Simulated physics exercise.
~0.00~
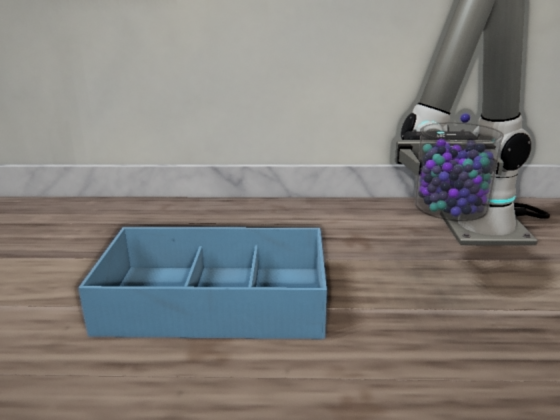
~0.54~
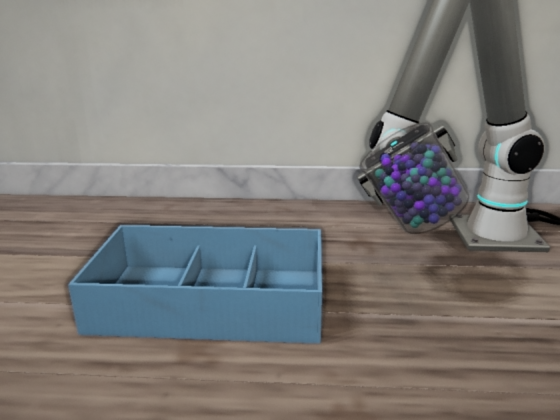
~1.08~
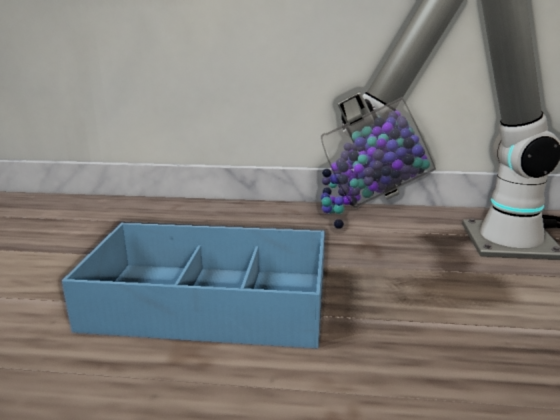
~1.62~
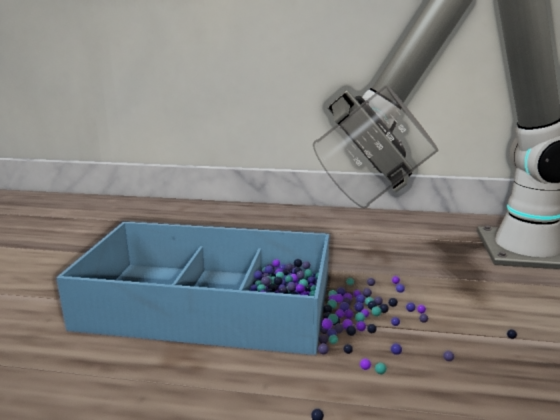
Robot arm tipping a clear beaker of purple, teal and dark balls, filling a blue box's right compartment and scattering others alongside.
